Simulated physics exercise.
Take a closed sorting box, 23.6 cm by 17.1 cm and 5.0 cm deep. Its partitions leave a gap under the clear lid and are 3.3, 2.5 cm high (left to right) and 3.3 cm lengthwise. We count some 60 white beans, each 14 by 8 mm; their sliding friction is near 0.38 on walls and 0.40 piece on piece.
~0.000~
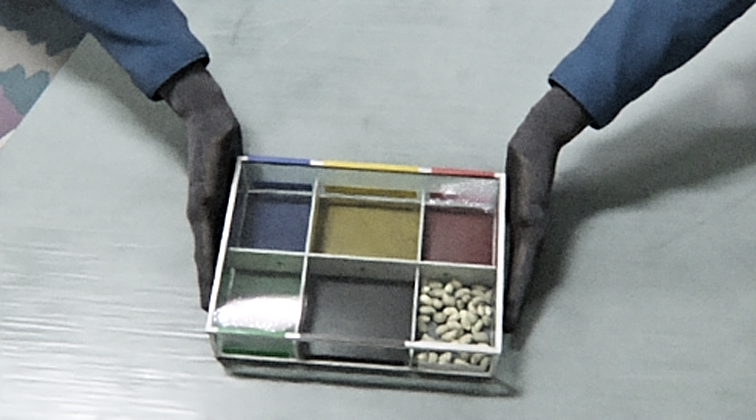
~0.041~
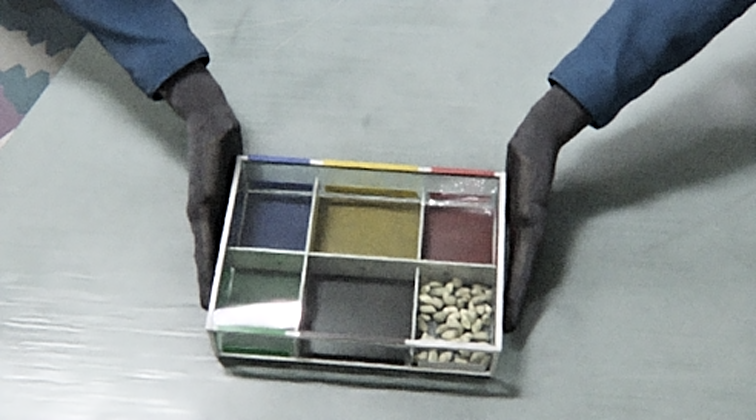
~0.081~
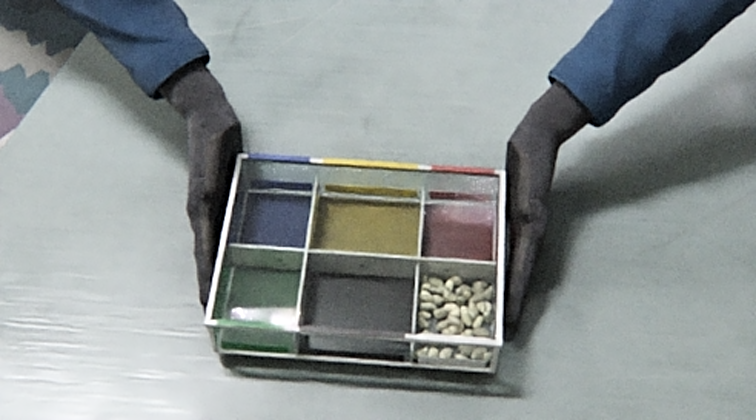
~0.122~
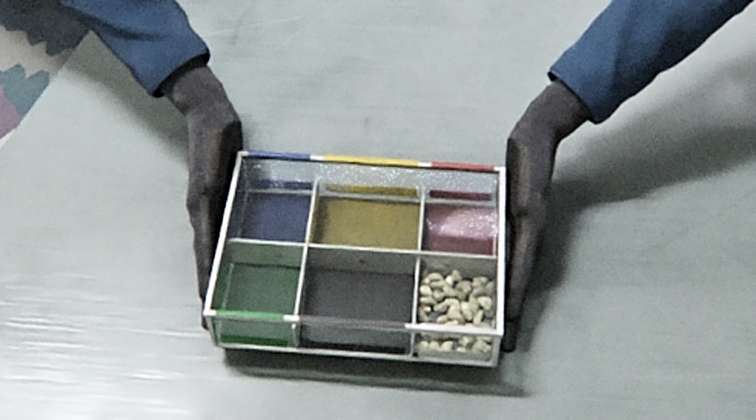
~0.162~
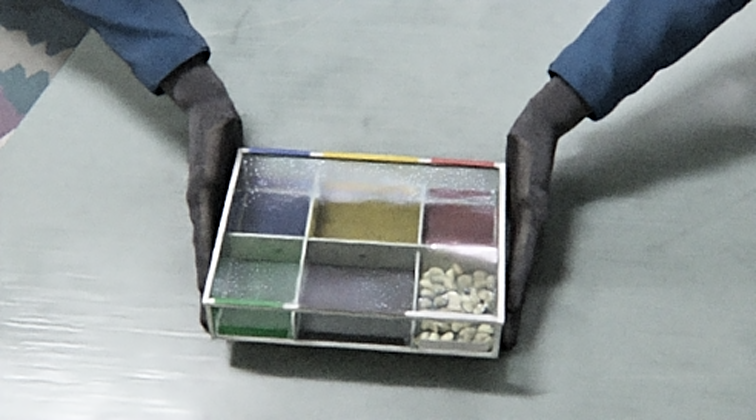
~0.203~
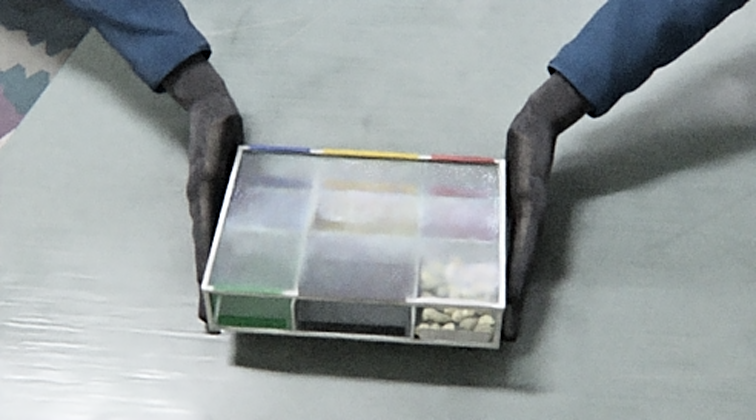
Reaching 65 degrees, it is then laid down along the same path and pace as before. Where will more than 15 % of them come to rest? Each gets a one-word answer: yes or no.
My answers are red no, blue no, green no, yellow no, white yes, black no.
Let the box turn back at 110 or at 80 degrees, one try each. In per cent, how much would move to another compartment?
Roughly 75 percent for the first try and 30 percent for the second.
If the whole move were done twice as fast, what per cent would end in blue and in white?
Final split: Blue = 0 %, white = 80 %.
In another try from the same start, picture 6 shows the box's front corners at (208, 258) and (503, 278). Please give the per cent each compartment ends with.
Red 10; blue 0; green 0; yellow 0; white 90; black 0.
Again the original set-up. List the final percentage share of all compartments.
The red one ends with 0, blue 0, green 0, yellow 0, white 100 and black 0 per cent.
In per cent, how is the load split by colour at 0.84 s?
Shares - red: 0; blue: 0; green: 0; yellow: 0; white: 100; black: 0.
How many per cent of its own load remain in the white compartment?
Close to 100 in a hundred.
After 0.84 s, tilt 65 degrees; white 100 %.
After 1.26 s, tilt 28 degrees; white 100 %.
Then, at 1.76 s, tilt 0 degrees; white 100 %.
At rest (2.1 s), red 0 %, blue 0 %, green 0 %, yellow 0 %, white 100 %, black 0 %.
